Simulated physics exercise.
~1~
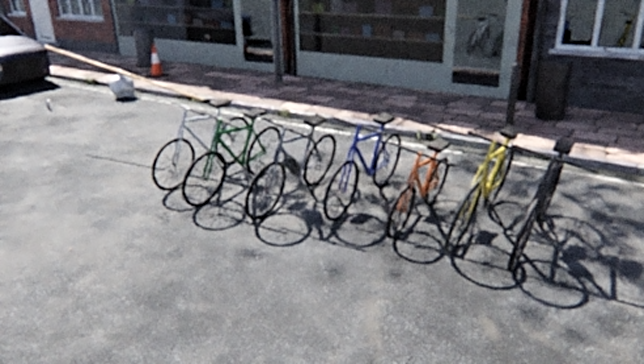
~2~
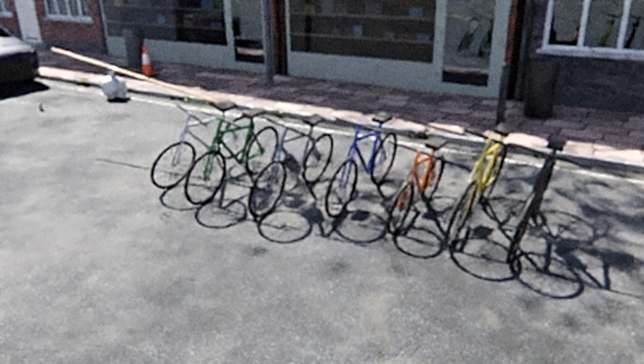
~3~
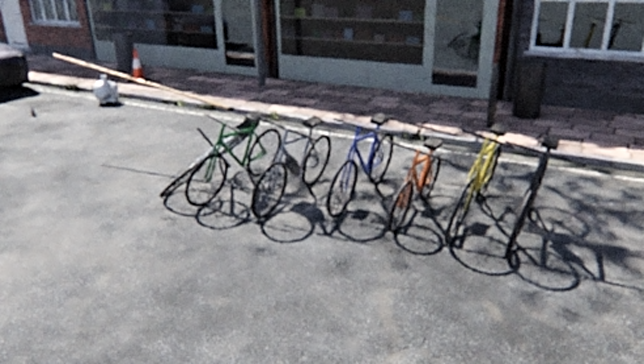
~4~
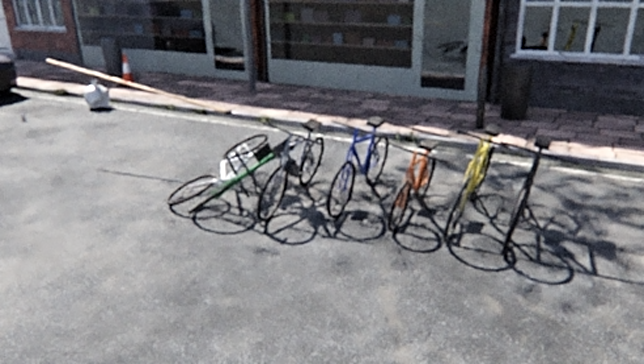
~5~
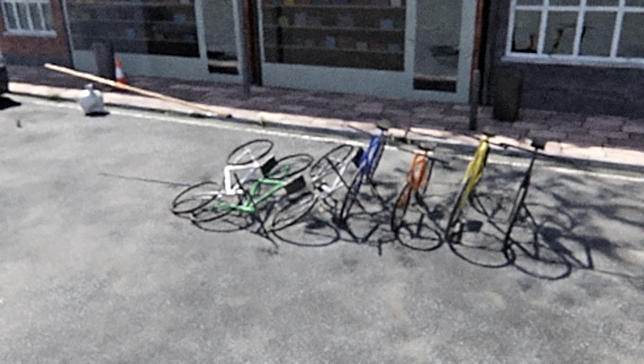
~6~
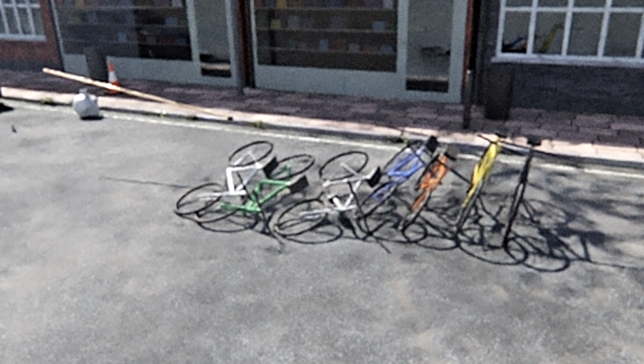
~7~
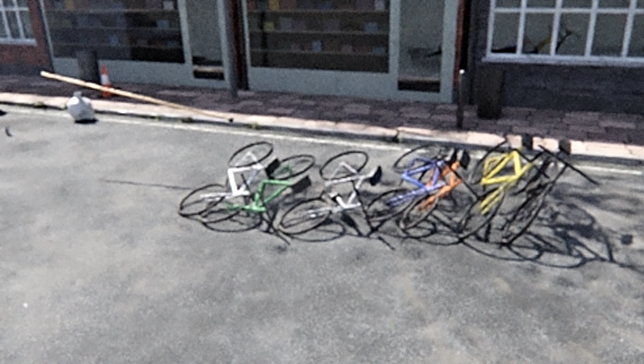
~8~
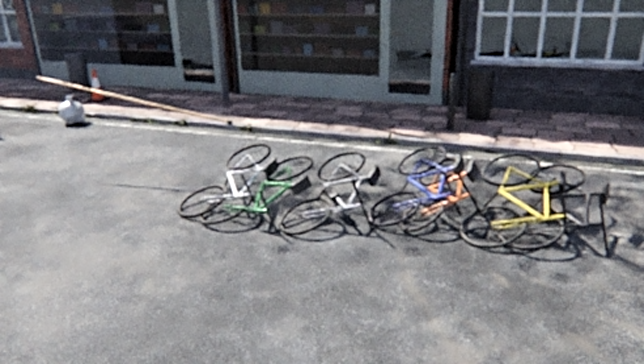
At the side of a road in front of some shop windows, a row of parked bicycles toppled one after another from left to right, the green one going early, then the blue, orange and yellow, until all of them lay on the ground.
